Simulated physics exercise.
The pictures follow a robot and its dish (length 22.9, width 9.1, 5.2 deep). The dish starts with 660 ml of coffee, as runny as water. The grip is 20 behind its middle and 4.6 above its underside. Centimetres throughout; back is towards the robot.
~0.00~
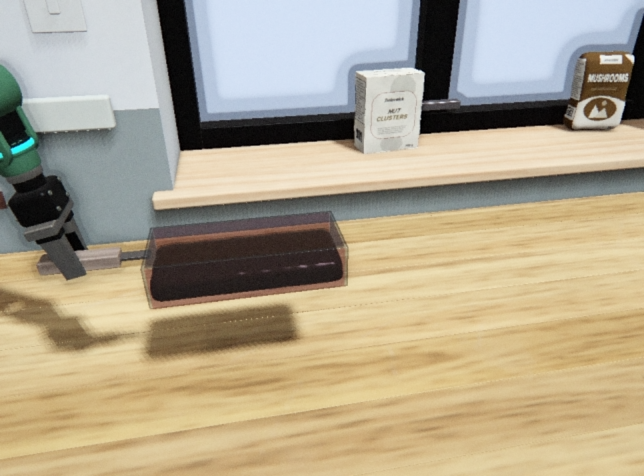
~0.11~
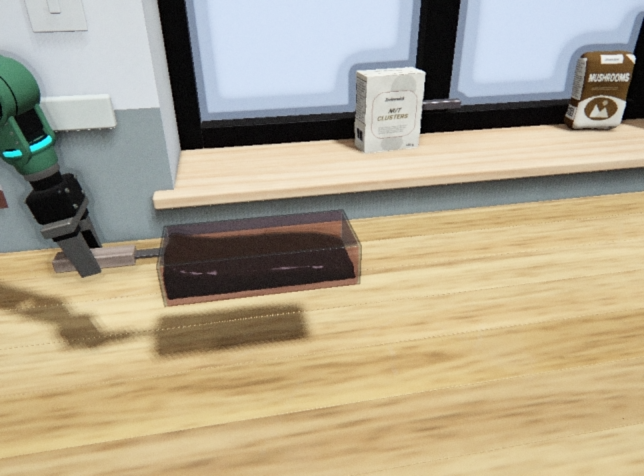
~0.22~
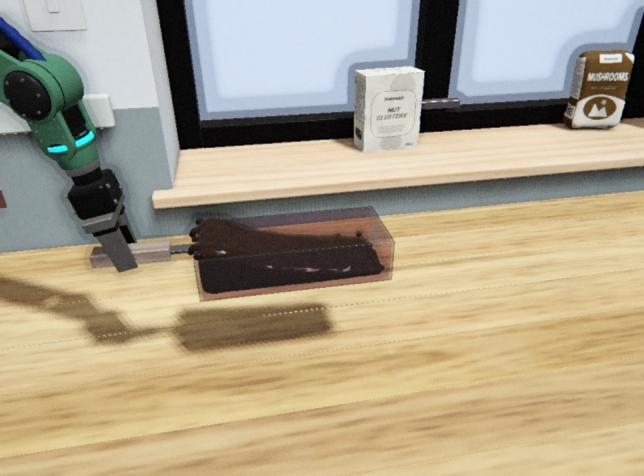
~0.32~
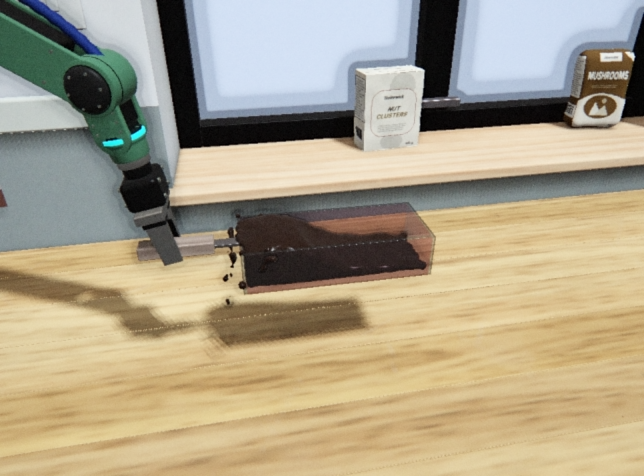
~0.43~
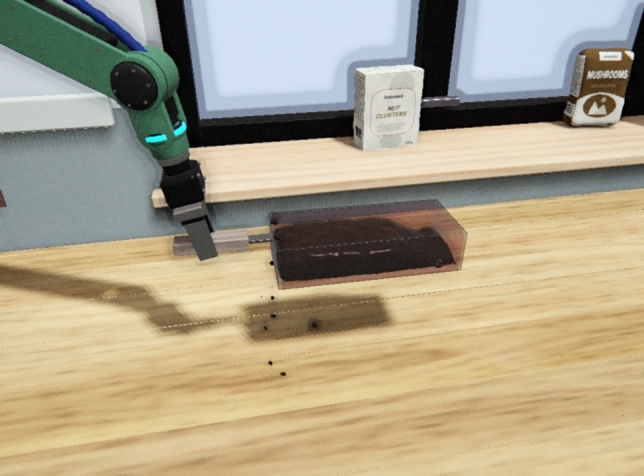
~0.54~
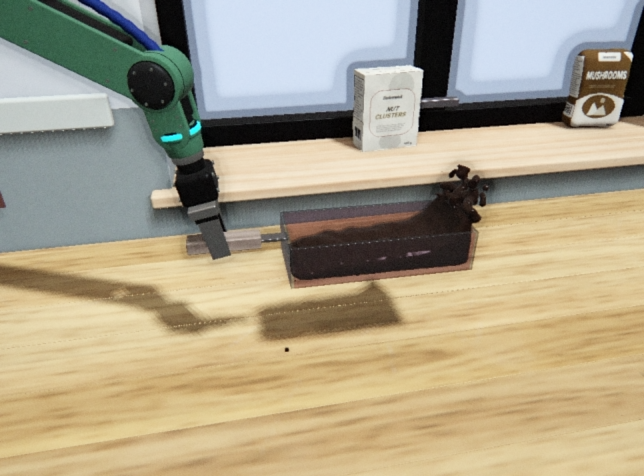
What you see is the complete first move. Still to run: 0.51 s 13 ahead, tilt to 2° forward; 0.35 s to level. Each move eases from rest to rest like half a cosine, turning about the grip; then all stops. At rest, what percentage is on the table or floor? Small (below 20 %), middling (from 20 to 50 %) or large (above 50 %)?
Share on the table or floor: Small (below 20 %).
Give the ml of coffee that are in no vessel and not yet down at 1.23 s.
Some 0 ml.
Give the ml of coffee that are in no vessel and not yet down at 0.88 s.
Some 15 ml.
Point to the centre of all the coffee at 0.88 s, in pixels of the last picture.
Near (437, 242).
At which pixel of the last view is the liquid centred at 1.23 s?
Around (488, 232).
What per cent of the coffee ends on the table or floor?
Near 14 %.
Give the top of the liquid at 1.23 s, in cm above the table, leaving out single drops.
Up to some 21 cm.
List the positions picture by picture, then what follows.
In the first frame, dish floor at (249, 272), level; upper third of the coffee around (249, 255), from x 155 to 340, top at y 230; 655 ml in the dish.
In the second frame, dish floor at (262, 270), level; upper third of the coffee around (225, 254), from x 165 to 355, top at y 235.
In the third frame, dish floor at (293, 266), level; upper third of the coffee around (227, 246), from x 185 to 385, top at y 220.
In the fourth frame, dish floor at (332, 261), level; upper third of the coffee around (274, 238), from x 225 to 425, top at y 215; 640 ml in the dish, 15 ml in the air or running down outside.
In the fifth frame, dish floor at (363, 257), level; upper third of the coffee around (334, 239), from x 255 to 455, top at y 215; 640 ml in the dish, 5 ml on the table or floor, 10 ml in the air or running down outside.
In the sixth frame, dish floor at (374, 256), tilted 1° forward; upper third of the coffee around (441, 226), from x 285 to 485, top at y 160; 630 ml in the dish, 15 ml on the table or floor, 15 ml in the air or running down outside.
By 0.88 s, tilted 2° forward, liquid up to 25 above the table; 585 ml in the dish, 55 ml on the table or floor, 15 ml in the air or running down outside.
By 1.23 s, level, liquid up to 21 above the table; 575 ml in the dish, 80 ml on the table or floor.
By 1.60 s, level, liquid up to 22 above the table; 570 ml in the dish, 85 ml on the table or floor.
By 2.40 s, level, liquid up to 19 above the table; 565 ml in the dish, 90 ml on the table or floor.
Final state, 565 ml in the dish, 90 ml on the table or floor. That is 14 % on the table or floor.
